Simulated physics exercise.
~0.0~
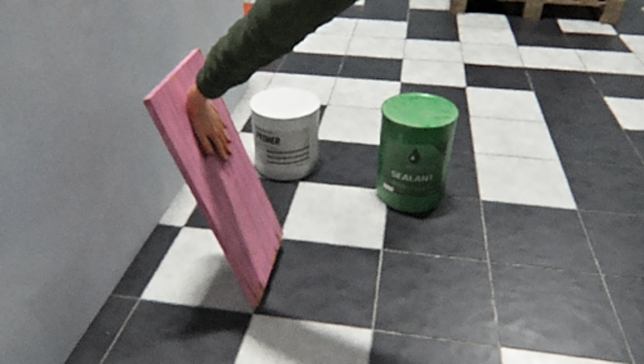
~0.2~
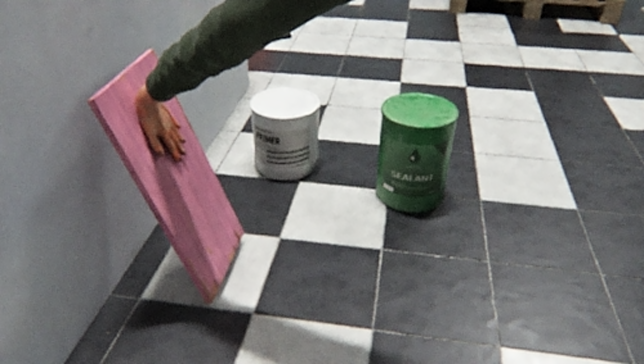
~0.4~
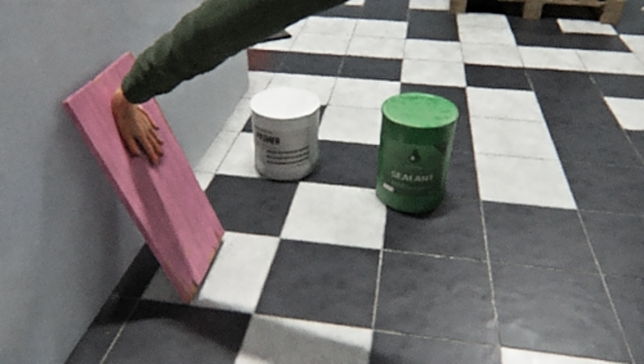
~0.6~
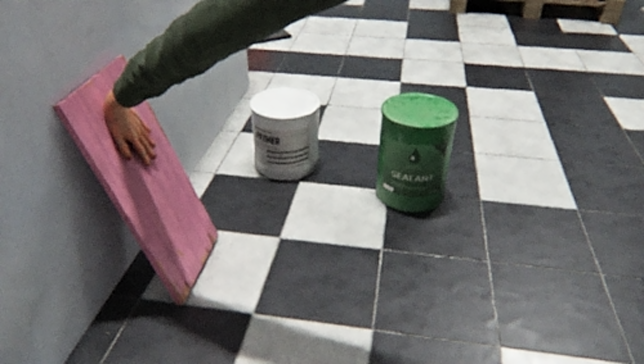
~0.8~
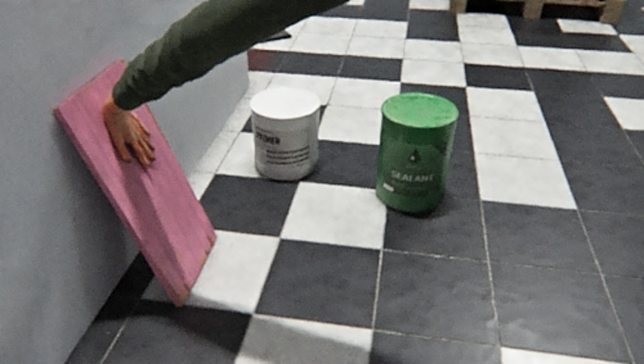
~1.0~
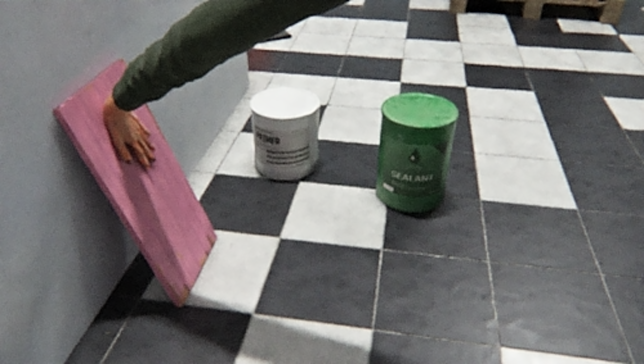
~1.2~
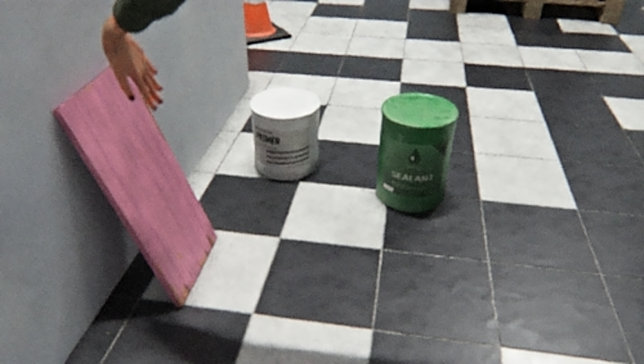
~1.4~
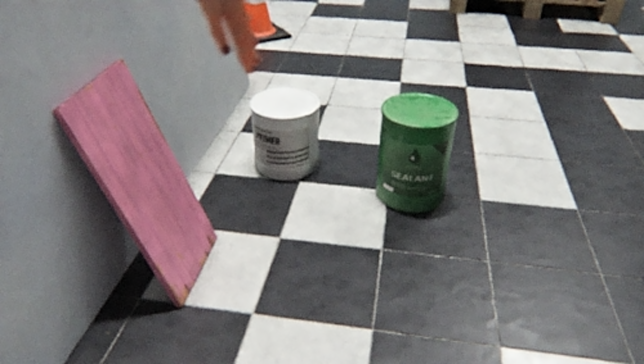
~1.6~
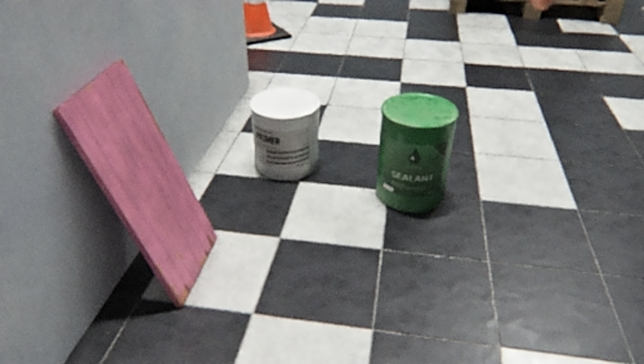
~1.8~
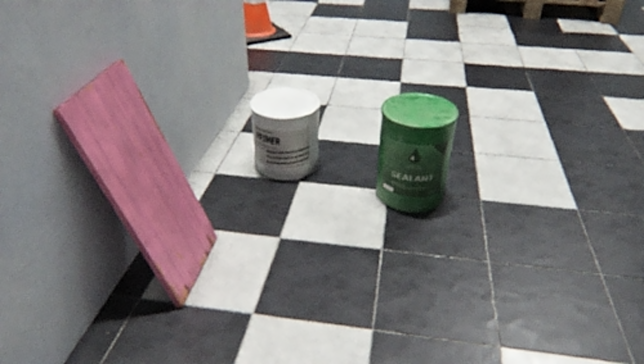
On a checkered tile floor, a hand leaning a pink board against a grey wall and letting go, the board staying up.
